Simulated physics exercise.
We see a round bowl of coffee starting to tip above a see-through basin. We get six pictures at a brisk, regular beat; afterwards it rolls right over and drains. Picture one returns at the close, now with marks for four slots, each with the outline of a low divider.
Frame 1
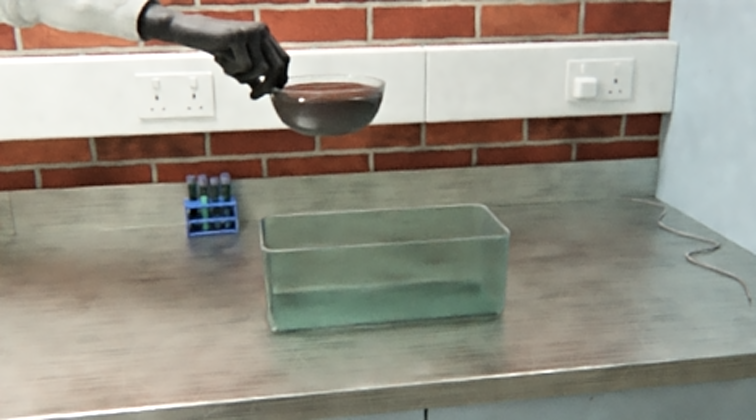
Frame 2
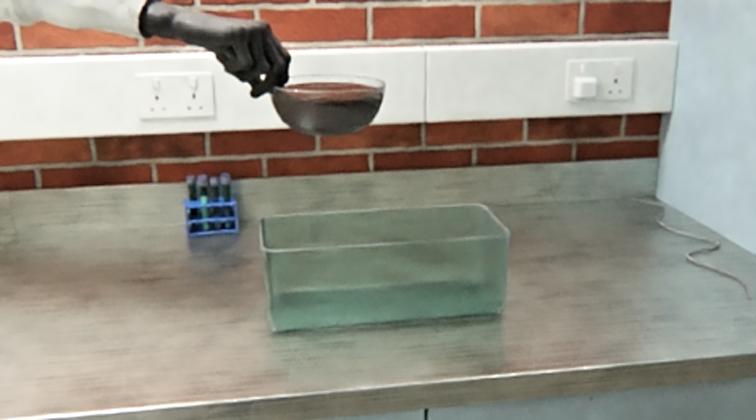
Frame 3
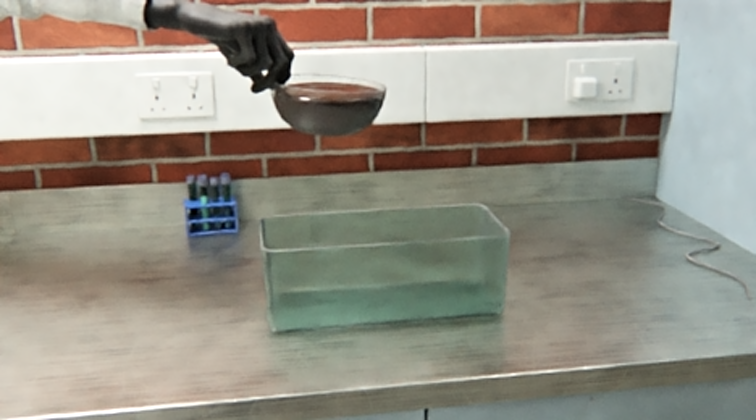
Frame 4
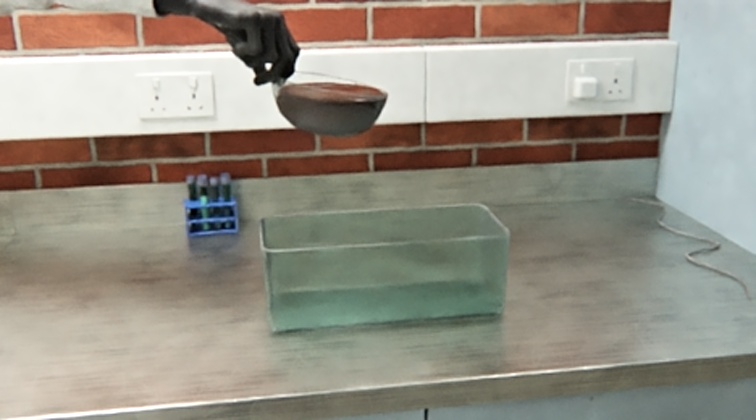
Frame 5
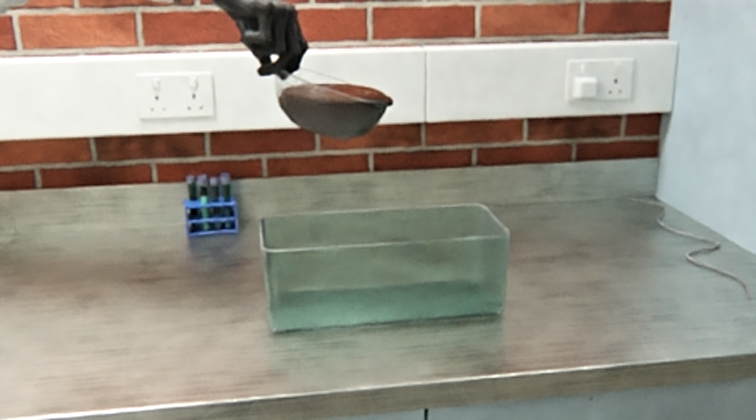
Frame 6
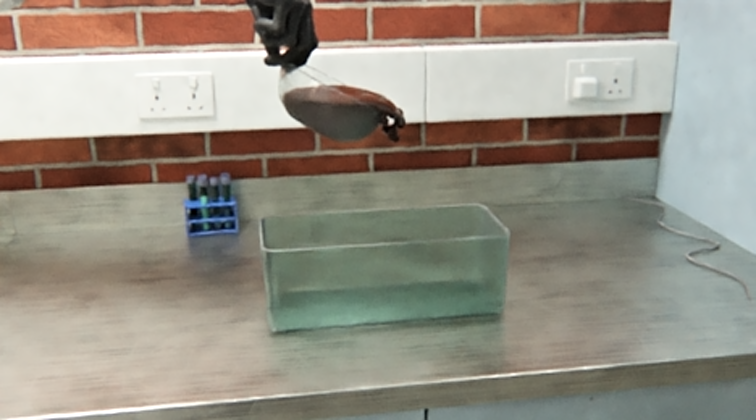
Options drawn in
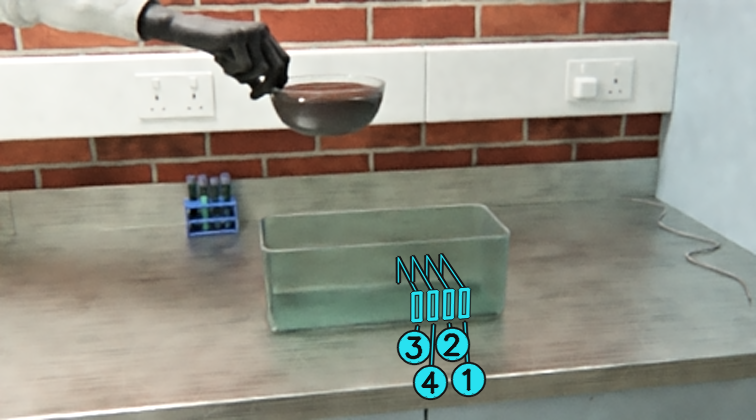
The clip opens with a dark-gloved hand holding a round glass bowl of brown liquid level above a see-through basin on a counter. The hand rises and shifts right, gradually tipping the bowl rightward. Liquid reaches over the right lip, then hangs just below it as the tilt steepens.
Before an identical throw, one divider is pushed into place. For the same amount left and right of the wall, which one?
2.
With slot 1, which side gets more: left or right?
The left one.
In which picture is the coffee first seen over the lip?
In picture 5.
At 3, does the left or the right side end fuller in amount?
The right side.
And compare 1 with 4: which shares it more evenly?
It is 4.
On the marked copy, 1 at (464, 322); 2 at (449, 323); 3 at (417, 326); 4 at (433, 325).
If 1 is chosen, about 77 % ends left of the wall and 22 % right of it.
If 2 is chosen, about 53 % ends left of the wall and 46 % right of it.
If 3 is chosen, about 20 % ends left of the wall and 79 % right of it.
If 4 is chosen, about 31 % ends left of the wall and 68 % right of it.
